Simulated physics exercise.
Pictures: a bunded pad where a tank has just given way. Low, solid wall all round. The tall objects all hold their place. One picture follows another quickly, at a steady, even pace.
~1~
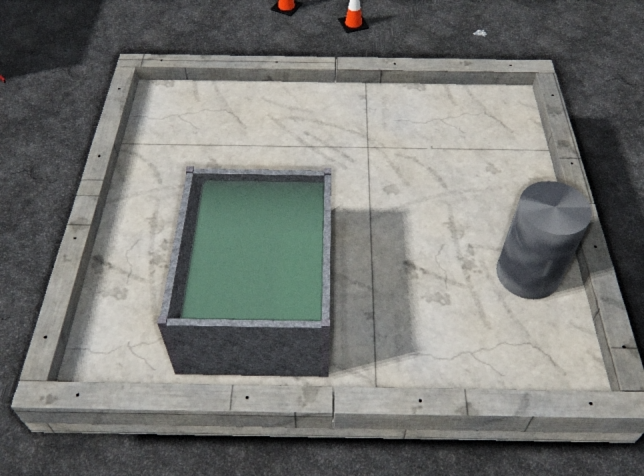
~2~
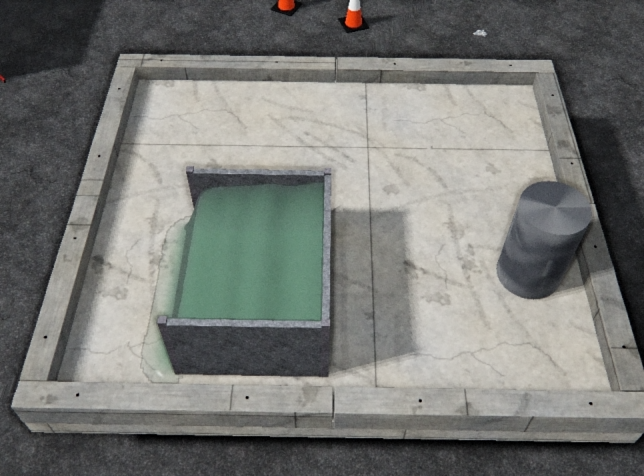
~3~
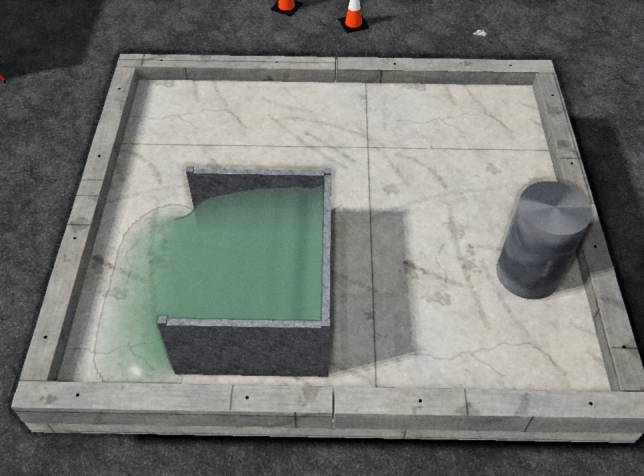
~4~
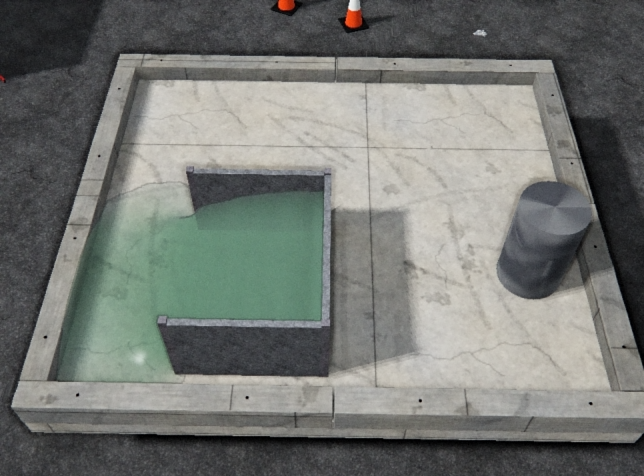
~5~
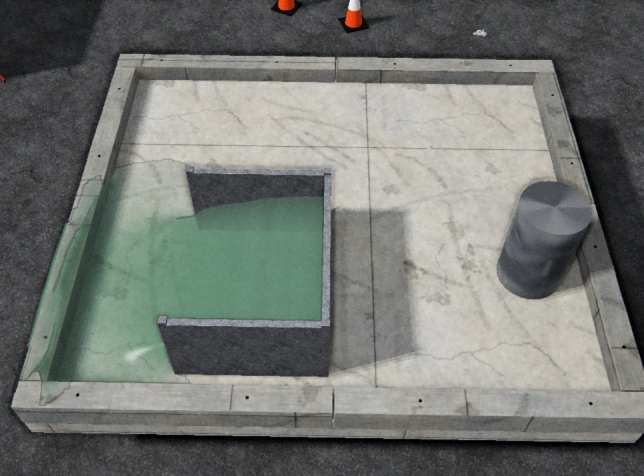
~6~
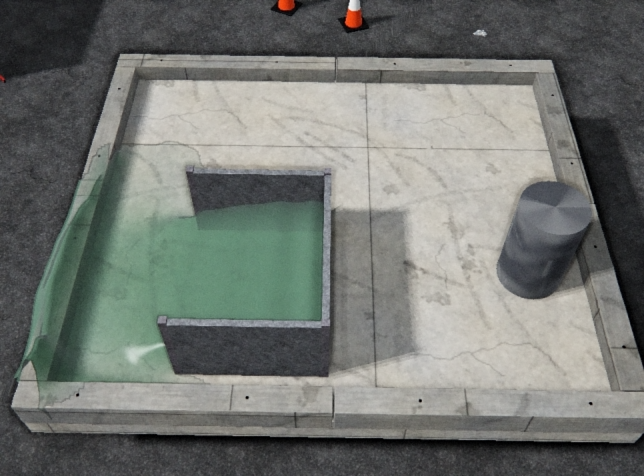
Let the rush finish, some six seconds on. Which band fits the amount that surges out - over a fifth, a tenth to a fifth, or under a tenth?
Seems the part that spills out comes in higher than a fifth.
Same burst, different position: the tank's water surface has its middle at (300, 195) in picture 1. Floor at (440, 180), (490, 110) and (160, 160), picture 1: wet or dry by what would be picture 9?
Untouched, untouched, submerged.
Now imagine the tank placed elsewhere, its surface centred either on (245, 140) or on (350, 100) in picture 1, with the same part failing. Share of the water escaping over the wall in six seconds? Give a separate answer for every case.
Roughly 36 per cent, then roughly 20 per cent.
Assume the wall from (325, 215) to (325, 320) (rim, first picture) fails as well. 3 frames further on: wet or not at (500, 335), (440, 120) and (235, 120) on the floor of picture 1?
Soaked, spared, spared.
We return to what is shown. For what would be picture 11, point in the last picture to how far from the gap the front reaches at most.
Approximate pixel: (140, 84).
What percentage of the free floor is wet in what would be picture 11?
I'd estimate some 25 per cent.
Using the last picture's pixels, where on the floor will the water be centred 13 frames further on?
The spot I would choose is (186, 242).
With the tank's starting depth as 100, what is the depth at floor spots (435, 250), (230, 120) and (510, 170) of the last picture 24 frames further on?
Approx. values, in order: 0 %, 10 %, 2 %.
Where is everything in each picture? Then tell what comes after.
The first frame shows still water in the open tank at (253, 247).
In the second frame, the front is at a hidden place, out from the gap at (191, 280).
In the third frame, water pours out at (192, 281) and has run to (170, 211).
In the fourth frame, the front is at (120, 202), out from the gap at (192, 283).
In the fifth frame, water pours out at (192, 283) and has run to (115, 176).
In the sixth frame, water pours out at (192, 284) and has run to (121, 152).
A moment on, water covers 20 % of the floor; the low wall has let 11 % over.
Next, water covers 25 % of the floor; the low wall has let 21 % over.
Then, water covers 35 % of the floor; the low wall has let 33 % over.
Later, water covers 55 % of the floor; the low wall has let 34 % over.
In the end, water covers 70 % of the floor; the low wall has let 34 % over.
